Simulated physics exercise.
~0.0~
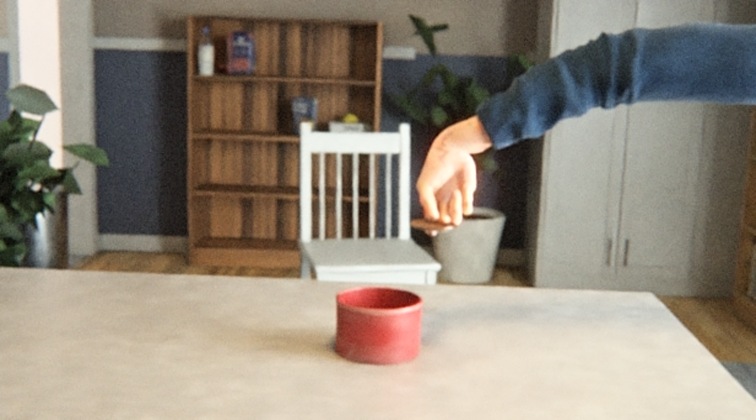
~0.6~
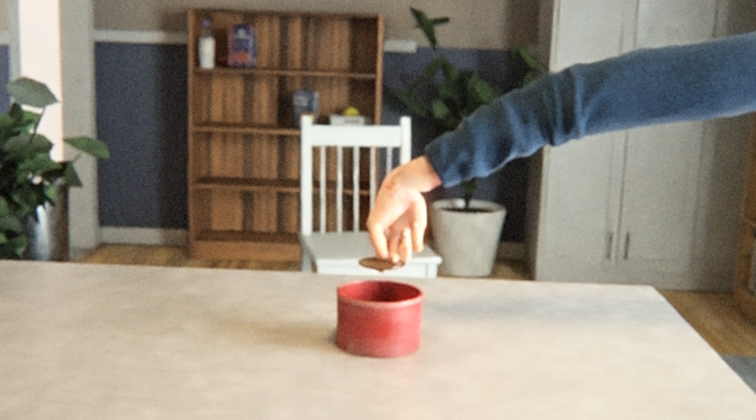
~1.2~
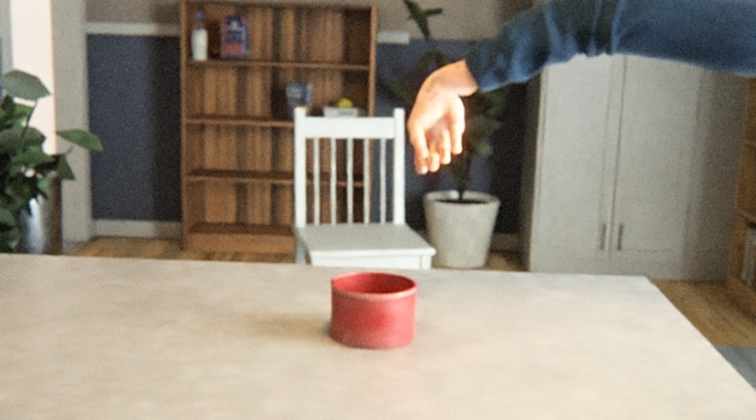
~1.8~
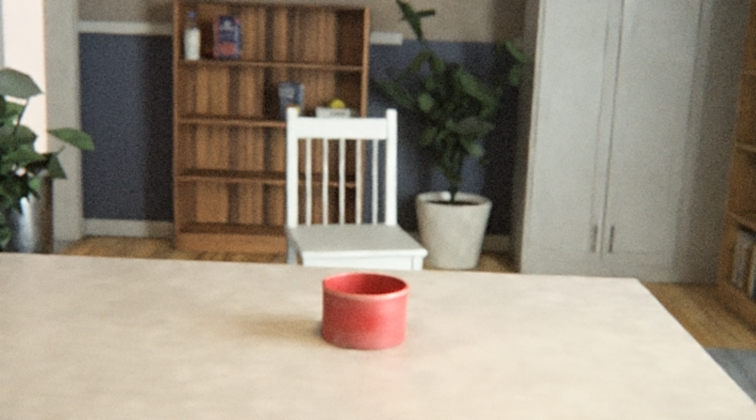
A brown saucer, held by a hand in a blue sleeve, moves left and down to just above a red container on a table; the hand lets go and withdraws to the right, and the saucer drops inside, leaving only the container in view.
